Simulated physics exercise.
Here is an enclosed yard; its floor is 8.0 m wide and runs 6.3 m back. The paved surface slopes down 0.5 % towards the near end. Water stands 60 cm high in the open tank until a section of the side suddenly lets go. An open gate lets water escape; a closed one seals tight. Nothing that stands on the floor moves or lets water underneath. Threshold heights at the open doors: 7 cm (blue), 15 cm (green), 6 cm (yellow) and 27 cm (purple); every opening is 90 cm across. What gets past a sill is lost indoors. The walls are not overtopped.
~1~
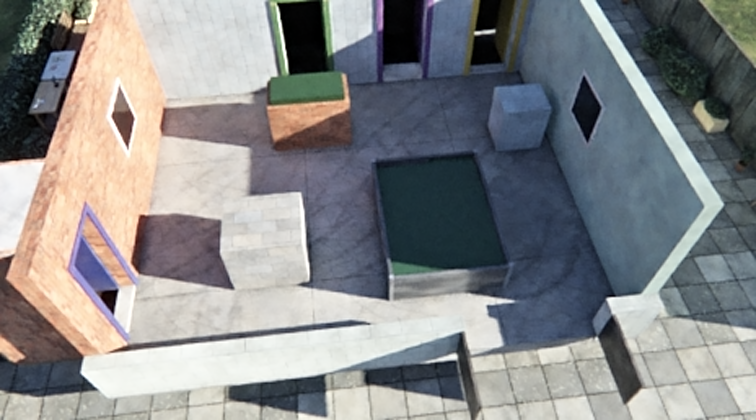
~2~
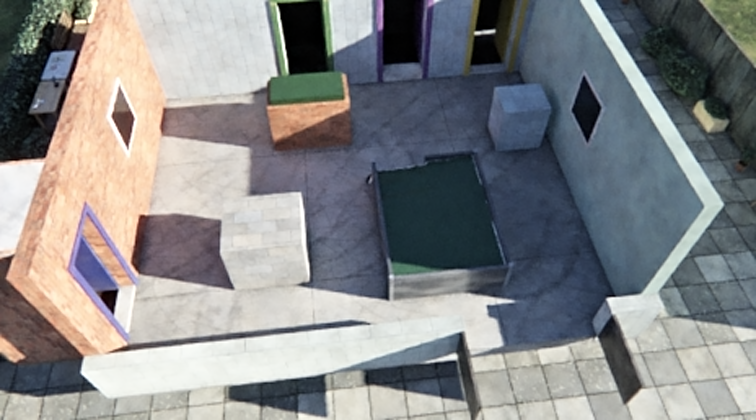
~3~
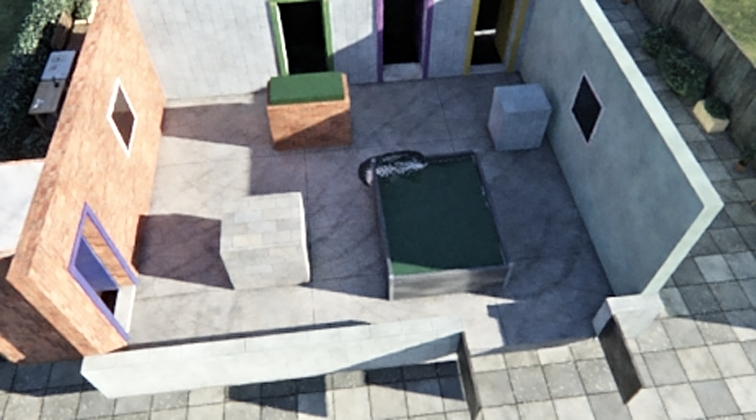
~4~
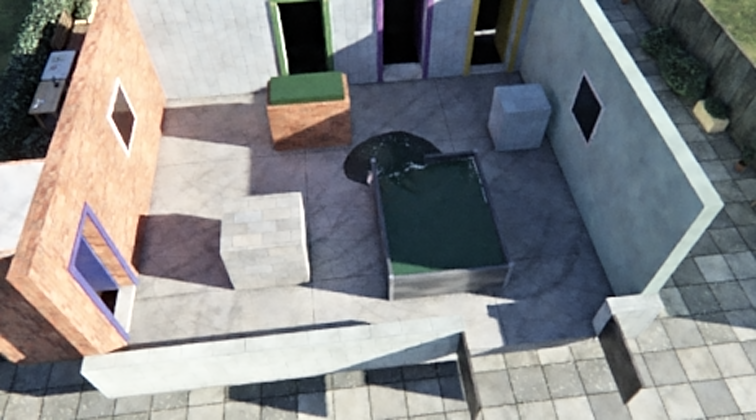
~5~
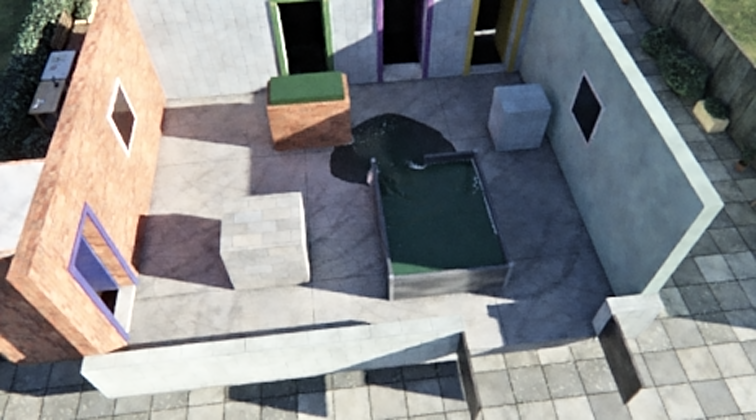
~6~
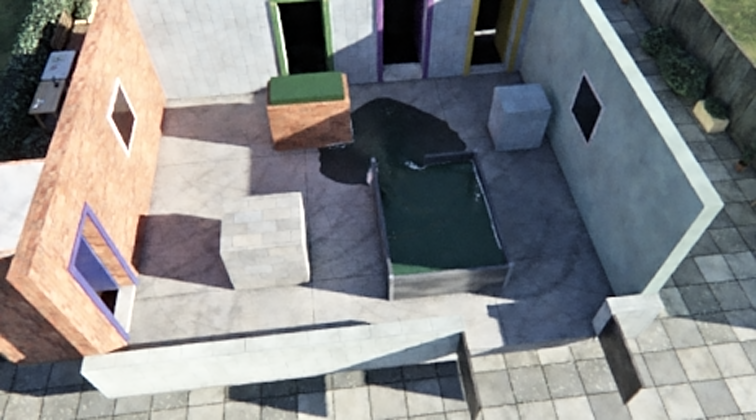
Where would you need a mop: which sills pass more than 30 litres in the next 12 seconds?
Door by door: At the blue door it keeps below the limit; at the green door it does not reach the limit; at the yellow door it passes the limit; at the purple door it stays under the limit.
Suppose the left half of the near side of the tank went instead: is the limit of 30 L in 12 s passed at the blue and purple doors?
Against that limit: Blue over, purple not over.
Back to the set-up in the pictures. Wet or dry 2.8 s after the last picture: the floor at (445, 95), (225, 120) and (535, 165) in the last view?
In that order: Wet, wet, still dry.
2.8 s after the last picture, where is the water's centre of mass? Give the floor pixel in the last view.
Around (398, 173).
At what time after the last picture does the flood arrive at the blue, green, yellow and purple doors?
Blue 3.4 s, green 0.7 s, yellow 1.2 s, purple 0.3 s.
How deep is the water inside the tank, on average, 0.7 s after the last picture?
Some 46 cm.
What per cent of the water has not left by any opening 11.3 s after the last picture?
Some 92 per cent remains.
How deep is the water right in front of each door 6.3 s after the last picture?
In cm: Blue 4, green 7, yellow 14, purple 13.
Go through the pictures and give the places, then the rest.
In the first picture, the open tank at (437, 212) is whole and still, 60 cm deep.
In the second picture, water pours out on the open tank's far side and has run 0.5 m, to (372, 180); typically 8 cm deep outside, 60 cm at the open tank's back.
In the third picture, water pours out on the open tank's far side and has run 0.8 m, to (416, 155); typically 10 cm deep outside, 60 cm at the open tank's back.
In the fourth picture, water pours out on the open tank's far side and has run 1.3 m, to (403, 135); typically 7 cm deep outside, 60 cm at the open tank's back.
In the fifth picture, the front is at (377, 119), 1.9 m from the gap on the open tank's far side; 3.1 m2 of floor is under water; 60 cm left at the back of the open tank.
In the sixth picture, the front is at (377, 102), 2.4 m from the gap on the open tank's far side; 4.1 m2 of floor is under water; 60 cm left at the back of the open tank.
Then, 0.7 s after the last picture water covers 15 % of the floor and is deepest (34 cm) near (387, 178); blue door not reached, green door not reached, yellow door not reached, purple door 20 cm at the sill, 0 L in.
Then, 1.5 s after the last picture water covers 25 % of the floor and is deepest (34 cm) near (363, 88); blue door not reached, green door 10 cm at the sill, 0 L in, yellow door 7 cm at the sill, 0 L in, purple door 26 cm at the sill, 0 L in.
Then, 2.8 s after the last picture water covers 45 % of the floor and is deepest (26 cm) near (363, 88); blue door not reached, green door 10 cm at the sill, 0 L in, yellow door 9 cm at the sill, 5 L in, purple door 20 cm at the sill, 0 L in.
Then, 6.3 s after the last picture water covers 70 % of the floor and is deepest (16 cm) near (523, 120); blue door 4 cm at the sill, 0 L in, green door 7 cm at the sill, 0 L in, yellow door 14 cm at the sill, 83 L in, purple door 13 cm at the sill, 0 L in.
Then, 11.3 s after the last picture water covers 95 % of the floor and is deepest (10 cm) near (129, 331); blue door 11 cm at the sill, 6 L in, green door 4 cm at the sill, 0 L in, yellow door 8 cm at the sill, 133 L in, purple door 8 cm at the sill, 0 L in.
